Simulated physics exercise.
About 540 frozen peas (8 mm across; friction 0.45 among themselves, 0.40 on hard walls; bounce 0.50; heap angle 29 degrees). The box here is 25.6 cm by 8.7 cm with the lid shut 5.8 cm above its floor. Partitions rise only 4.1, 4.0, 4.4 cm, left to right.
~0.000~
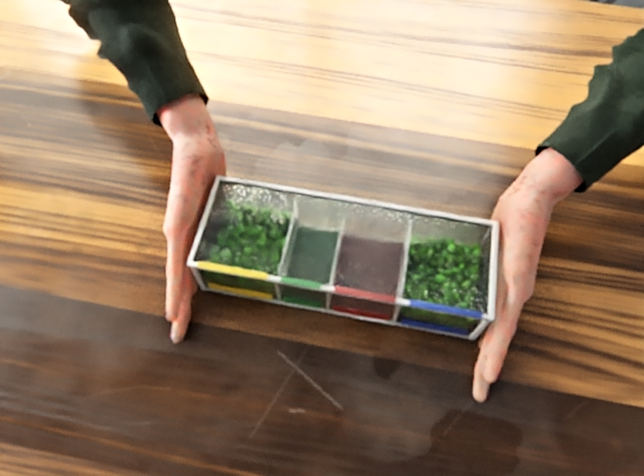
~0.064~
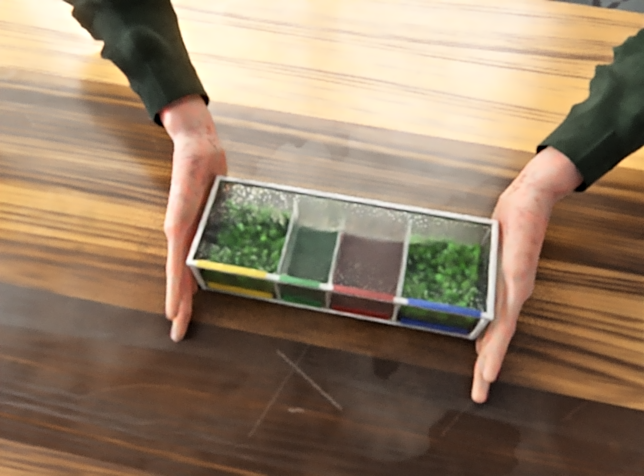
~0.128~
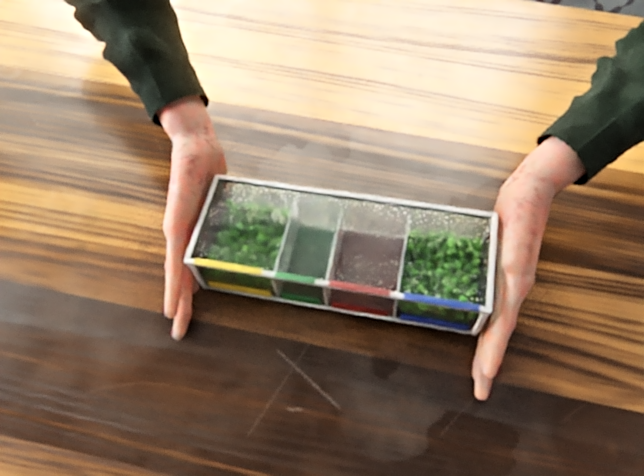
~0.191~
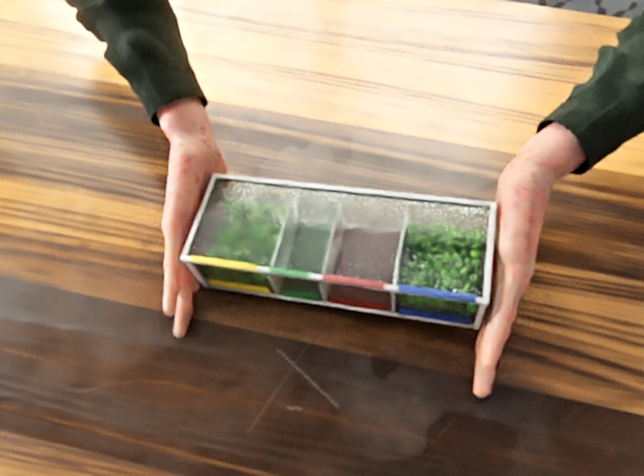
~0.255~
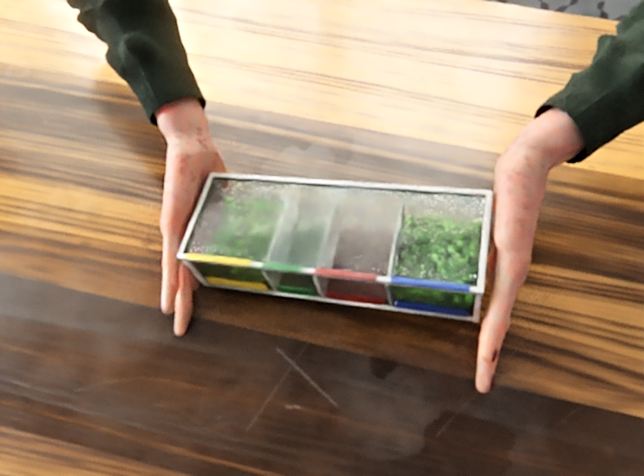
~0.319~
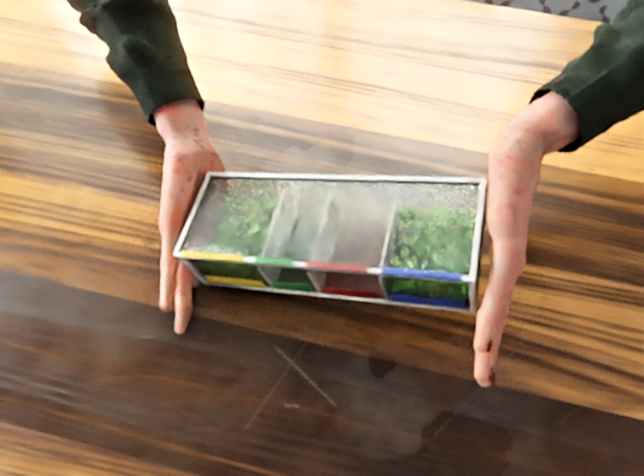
Clear lidded box of green peas in four colour-marked compartments tilting slightly between two hands above a dark striped wooden table.
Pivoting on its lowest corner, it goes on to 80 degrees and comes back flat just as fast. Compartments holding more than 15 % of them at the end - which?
Red no, blue yes, green no, yellow yes.
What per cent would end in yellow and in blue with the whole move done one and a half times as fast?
Then the yellow compartment would hold 55 per cent and the blue one 40 per cent.
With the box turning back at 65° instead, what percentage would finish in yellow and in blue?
Shares: Yellow 55 and blue 45, per cent.
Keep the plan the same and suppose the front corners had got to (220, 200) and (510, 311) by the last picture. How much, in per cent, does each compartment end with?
You'd see red at 0 percent, blue at 50, green at 0 and yellow at 45 percent.
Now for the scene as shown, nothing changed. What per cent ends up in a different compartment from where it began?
10 percent.
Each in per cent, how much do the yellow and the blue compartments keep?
Yellow: 55; blue: 40.
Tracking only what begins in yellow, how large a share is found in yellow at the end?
100 per cent, roughly.
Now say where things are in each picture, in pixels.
Box tilt 0 degrees, front corners at (193, 262) and (489, 316); blue 45 %, yellow 55 %, in the first frame.
Box tilt 1 degrees, front corners at (192, 261) and (487, 315), in the second frame.
Box tilt 4 degrees, front corners at (190, 259) and (486, 308), lowest corner left back, in the third frame.
Box tilt 8 degrees, front corners at (187, 257) and (483, 299), lowest corner left back, in the fourth frame.
Box tilt 12 degrees, front corners at (183, 255) and (478, 289), lowest corner left back, in the fifth frame.
Box tilt 16 degrees, front corners at (179, 253) and (470, 277), lowest corner left back; blue 45 %, yellow 55 %. The box's pace is about 65 degrees a second, in the sixth frame.
After 1.42 s, tilt 80 degrees; blue 45 %, yellow 55 %.
Then, at 2.16 s, tilt 35 degrees; red 5 %, blue 40 %, green 5 %, yellow 55 %.
After 2.92 s, tilt 0 degrees; red 5 %, blue 40 %, green 5 %, yellow 55 %.
At rest (3.7 s), red 5 %, blue 40 %, green 5 %, yellow 55 %.
